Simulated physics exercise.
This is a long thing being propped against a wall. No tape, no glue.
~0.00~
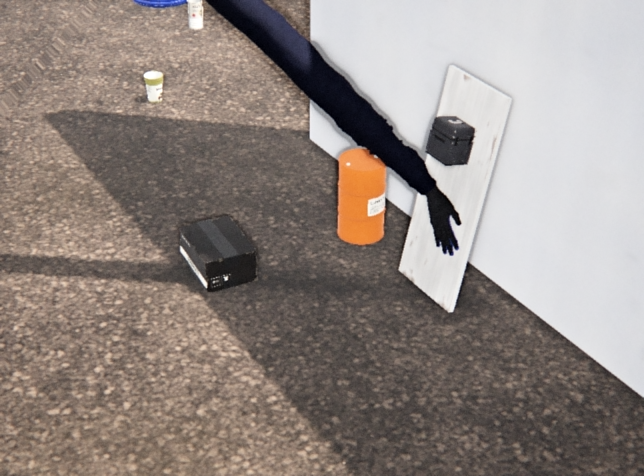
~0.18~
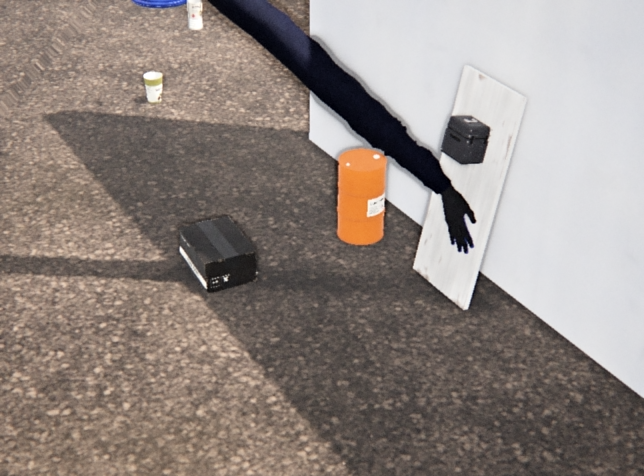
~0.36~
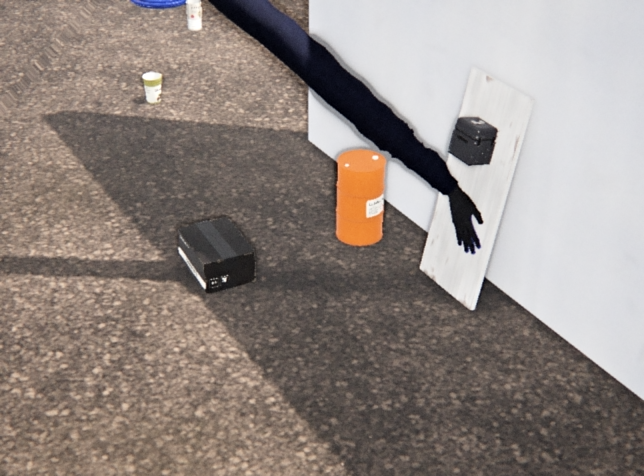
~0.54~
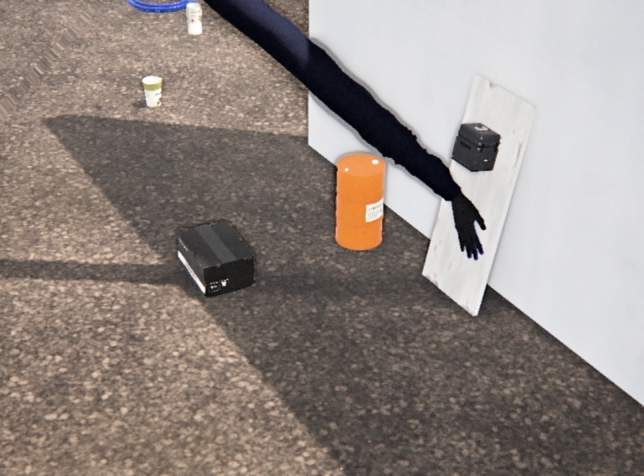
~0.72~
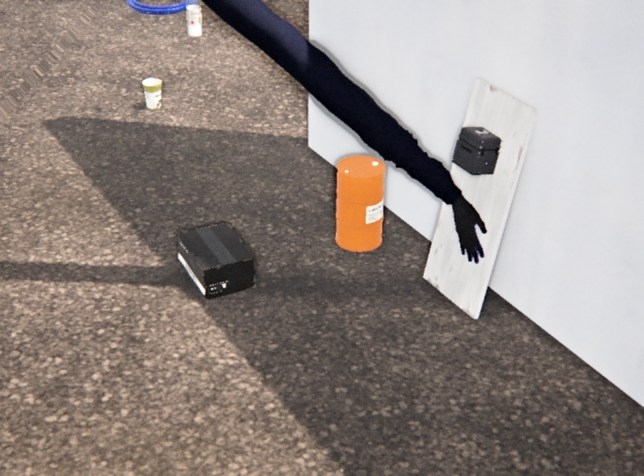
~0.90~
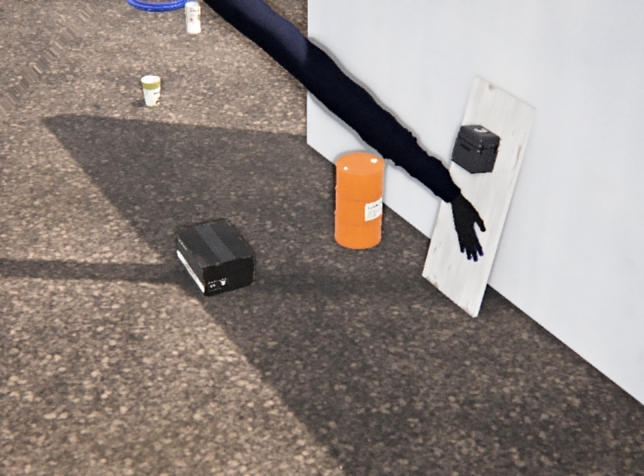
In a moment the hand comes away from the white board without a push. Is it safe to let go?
In the end the board stays up.
After 1.50 s, nothing has stirred.
After 2.40 s, white board resting near (476, 198).
At rest (4.5 s), all 3 in place. Seen from the same camera at the end, white board near (476, 198). The board holds.
